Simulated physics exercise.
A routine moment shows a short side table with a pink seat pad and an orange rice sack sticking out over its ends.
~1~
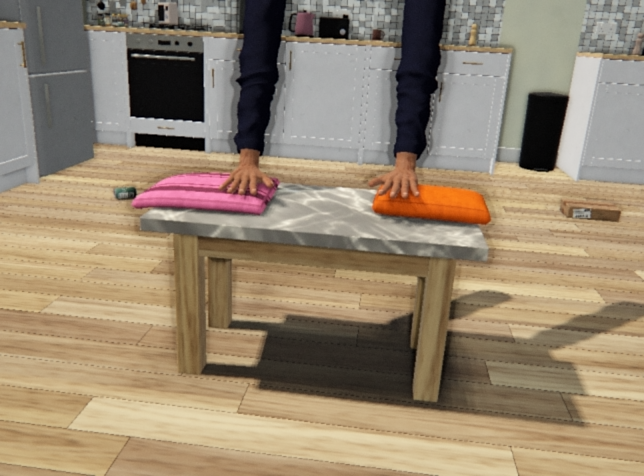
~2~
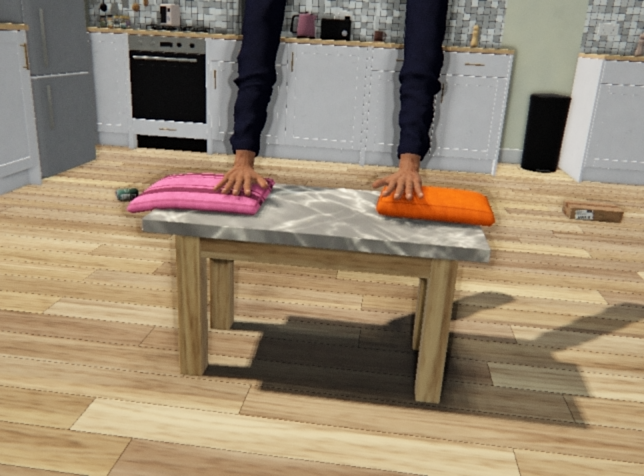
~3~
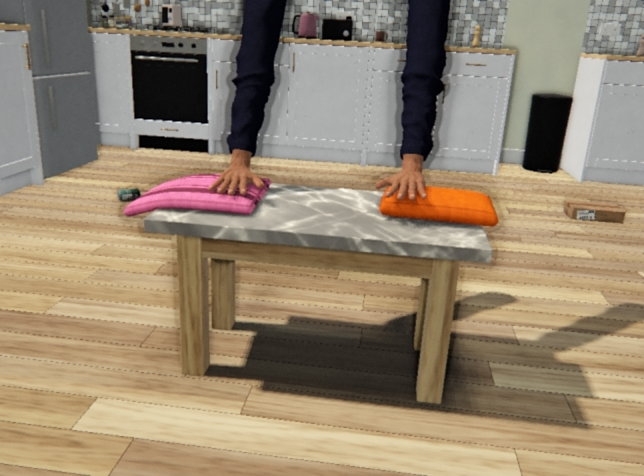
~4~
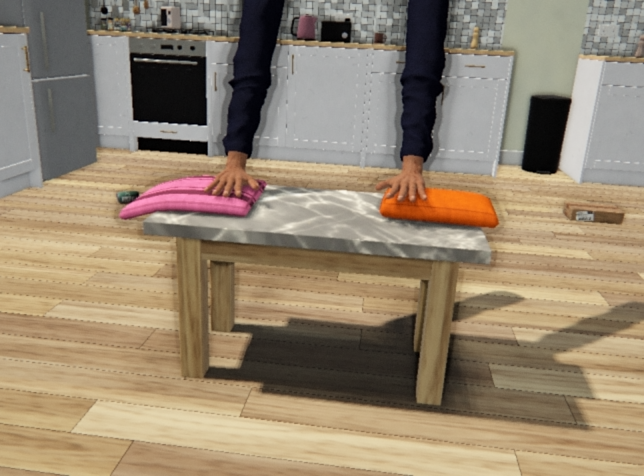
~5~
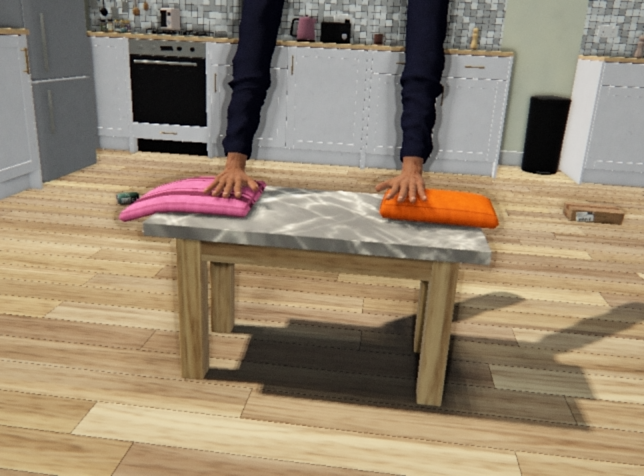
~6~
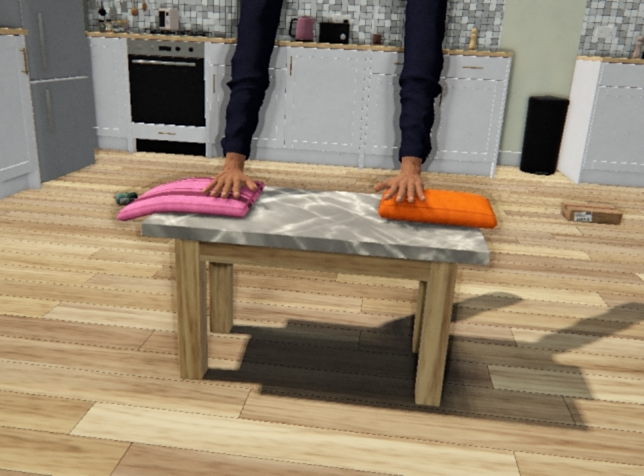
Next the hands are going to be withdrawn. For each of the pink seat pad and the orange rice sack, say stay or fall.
Stay or fall: Pink seat pad - stay; orange rice sack - stay.
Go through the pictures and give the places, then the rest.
The first picture shows seat pad tip (146, 196); rice sack tip (485, 214).
The second picture shows seat pad tip (141, 200); rice sack tip (490, 216).
The third picture shows seat pad tip (138, 204); rice sack tip (493, 216).
The fourth picture shows seat pad tip (134, 207); rice sack tip (493, 217).
The fifth picture shows seat pad tip (134, 209); rice sack tip (493, 218).
The sixth picture shows seat pad tip (132, 209), about a third past the edge; rice sack tip (492, 218), a small part past the edge.
Then, 0.32 s on from there, seat pad as it was left; rice sack as it was left.
In the end, seat pad as it was left; rice sack as it was left. The pink seat pad remains on top and the orange rice sack holds its place.
